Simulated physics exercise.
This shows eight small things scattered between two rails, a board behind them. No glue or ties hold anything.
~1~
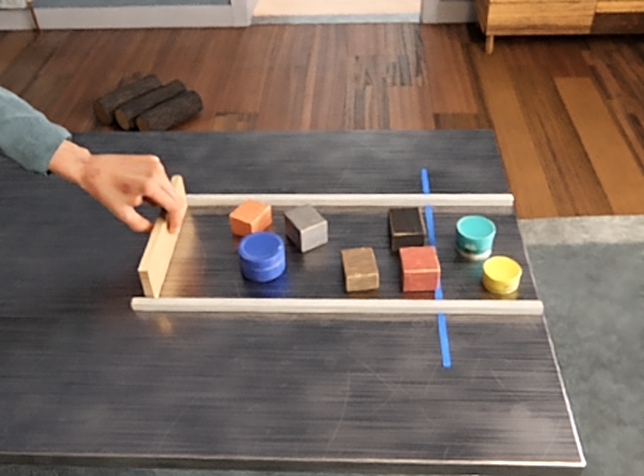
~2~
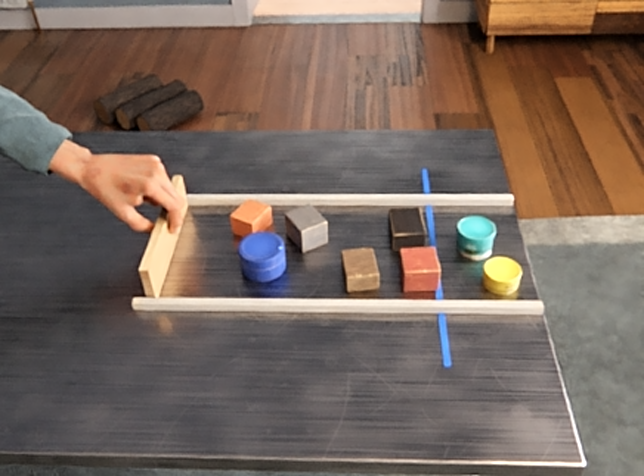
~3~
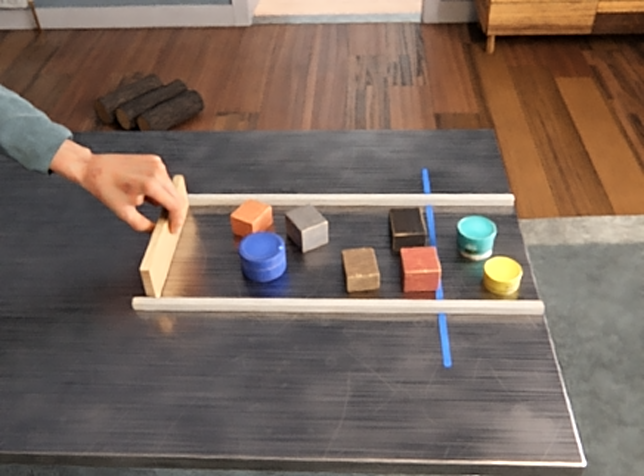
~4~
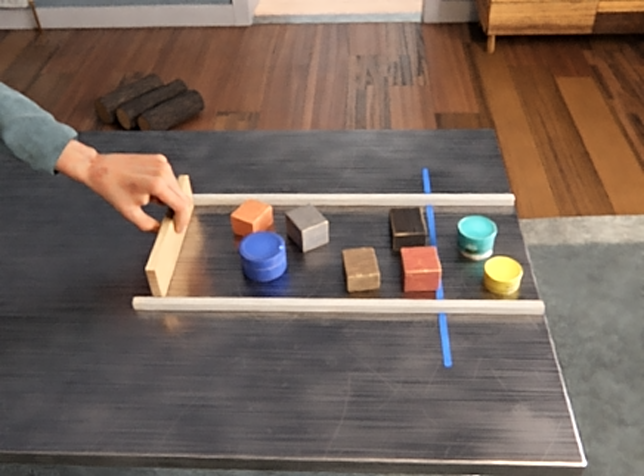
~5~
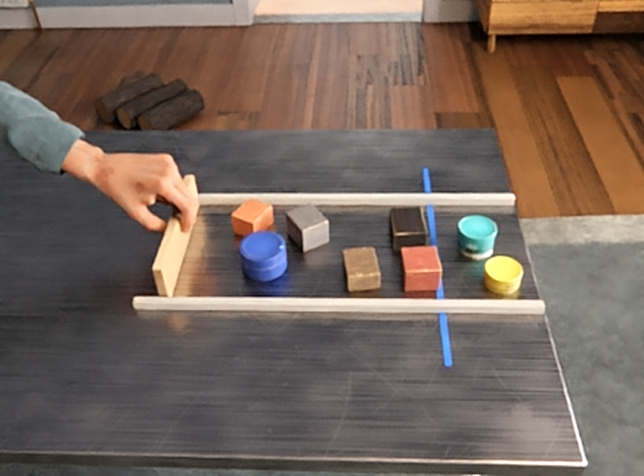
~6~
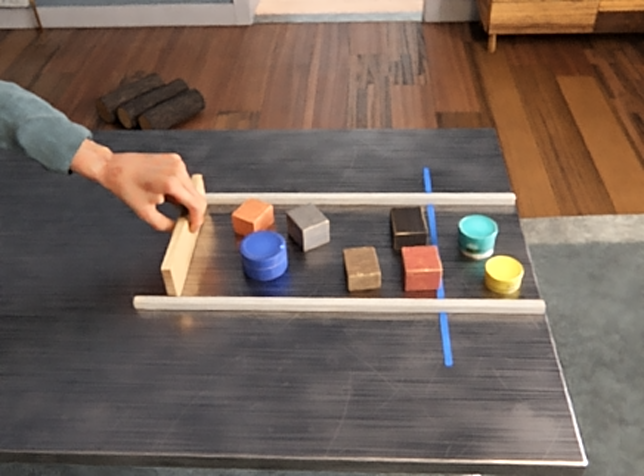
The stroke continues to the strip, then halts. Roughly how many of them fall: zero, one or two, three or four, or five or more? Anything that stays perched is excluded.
One or two.
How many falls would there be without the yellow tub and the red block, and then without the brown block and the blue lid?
Count of fallen: 1 / 0.
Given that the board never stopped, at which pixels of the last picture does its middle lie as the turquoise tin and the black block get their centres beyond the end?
For the turquoise tin, about (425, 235); for the black block, about (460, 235).
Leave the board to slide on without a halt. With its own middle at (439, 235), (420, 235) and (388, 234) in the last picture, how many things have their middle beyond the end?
The numbers are 2, 1 and 0.
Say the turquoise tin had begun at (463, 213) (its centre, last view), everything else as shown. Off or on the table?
It remains.
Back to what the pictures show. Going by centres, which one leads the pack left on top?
The red block winds up nearest.
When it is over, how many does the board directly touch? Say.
All in all, 2.
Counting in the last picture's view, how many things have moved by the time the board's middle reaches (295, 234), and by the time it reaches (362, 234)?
Counts: 3, 6.
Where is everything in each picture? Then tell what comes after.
Yellow tub (501, 276); turquoise tin (475, 237); red block (419, 269); board (165, 235); tape (433, 252), in the first frame.
Turquoise tin (475, 237); black block (406, 228), in the second frame.
Red block (419, 269); orange block (252, 219), in the third frame.
Yellow tub (502, 275); blue lid (263, 256), in the fourth frame.
Turquoise tin (476, 237); brown block (361, 269), in the fifth frame.
Yellow tub (503, 275); turquoise tin (477, 236); red block (421, 268); board (186, 234); tape (435, 251), in the sixth frame.
Soon after, none off yet; yellow tub at rest near (503, 275); turquoise tin at rest near (477, 236); red block at rest near (421, 268).
After that, none off yet; yellow tub at rest near (503, 275); turquoise tin at rest near (477, 236); red block moving near (429, 270).
And then, none off yet; yellow tub displaced about its own width near (535, 275); turquoise tin displaced about its own width near (507, 241); red block displaced well along near (494, 279).
In the end, the number that fall off is one or two; gone, turquoise tin and yellow tub.
